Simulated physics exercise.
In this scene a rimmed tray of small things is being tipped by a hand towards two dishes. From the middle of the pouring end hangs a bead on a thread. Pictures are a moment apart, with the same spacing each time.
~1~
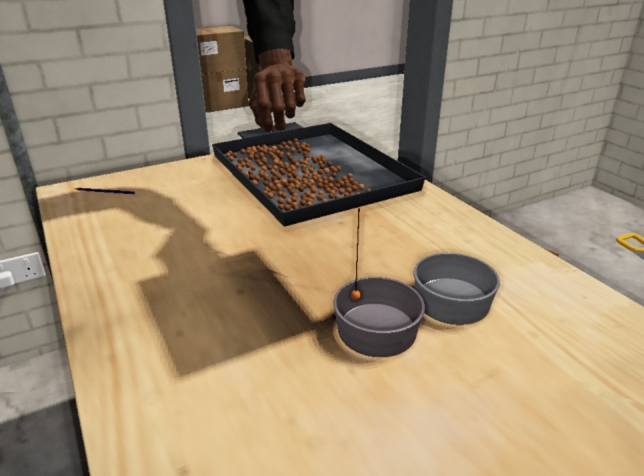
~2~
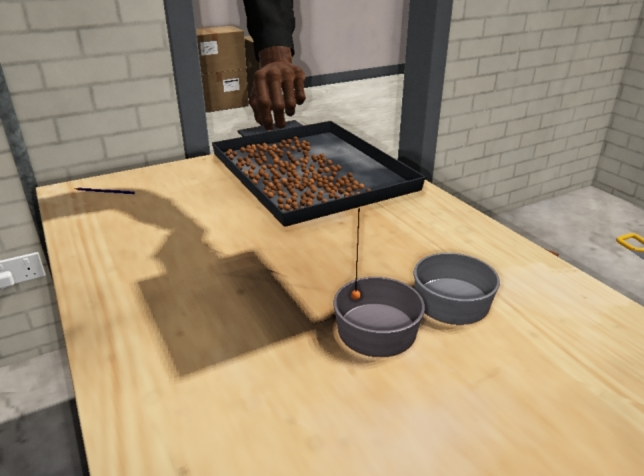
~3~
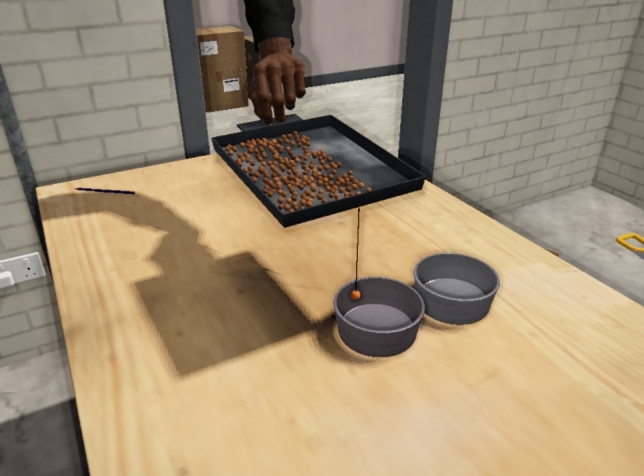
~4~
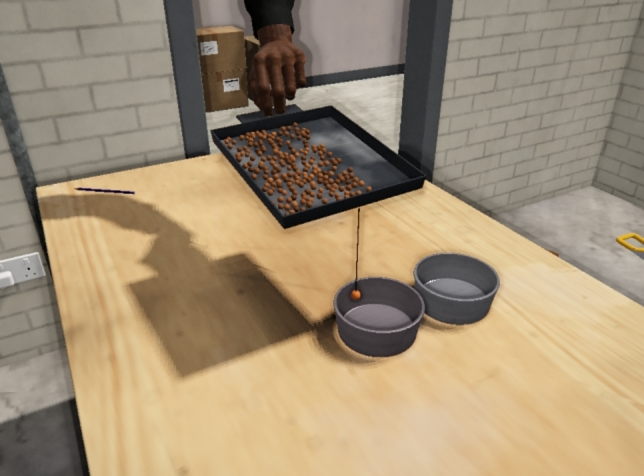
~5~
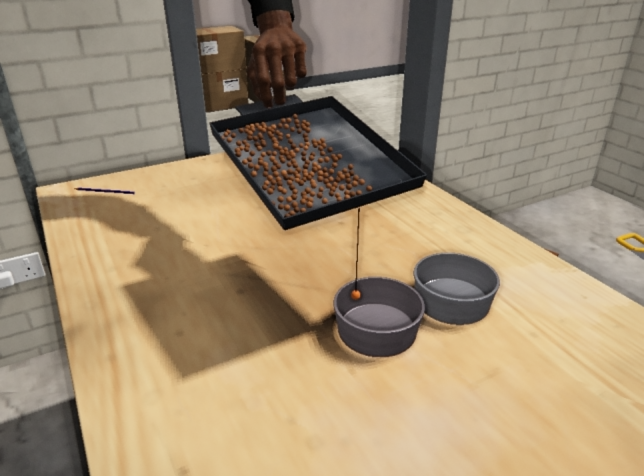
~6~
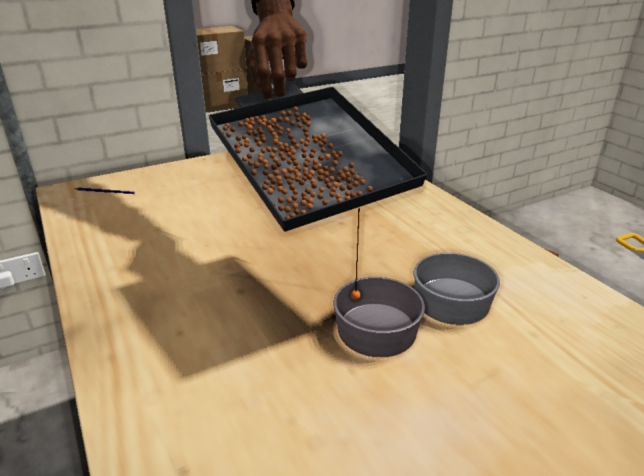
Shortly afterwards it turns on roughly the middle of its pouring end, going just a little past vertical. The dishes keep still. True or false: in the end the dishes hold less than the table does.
True.
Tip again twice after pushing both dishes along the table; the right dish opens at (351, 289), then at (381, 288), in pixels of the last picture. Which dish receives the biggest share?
For the two places in order: The leftward one, the leftward one.
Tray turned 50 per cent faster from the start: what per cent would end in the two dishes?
I'd say 0 percent or thereabouts.
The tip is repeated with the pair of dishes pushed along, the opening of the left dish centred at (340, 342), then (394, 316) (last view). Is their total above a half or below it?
Try 1: The greater share; try 2: A lesser share.
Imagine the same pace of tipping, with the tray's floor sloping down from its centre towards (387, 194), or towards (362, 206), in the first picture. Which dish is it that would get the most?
Leftward dish for the first, Leftward dish for the second.
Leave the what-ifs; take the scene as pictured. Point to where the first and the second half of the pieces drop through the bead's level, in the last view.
First near (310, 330), later near (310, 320).
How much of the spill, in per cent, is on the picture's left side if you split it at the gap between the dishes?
Near 90 in a hundred.
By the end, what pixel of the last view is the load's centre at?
Roughly pixel (312, 387).
Soon after the last picture, tray tipped steeply; nearly all on the tray; a stray few in the air.
A little later, tray tipped right over; about two thirds on the tray; a small part outside both; about a quarter in the air.
Later still, tray tipped past a quarter turn; a stray few in the left dish; nearly all outside both.
At rest, tray tipped past a quarter turn; a stray few in the left dish; none in the right dish; nearly all outside both.
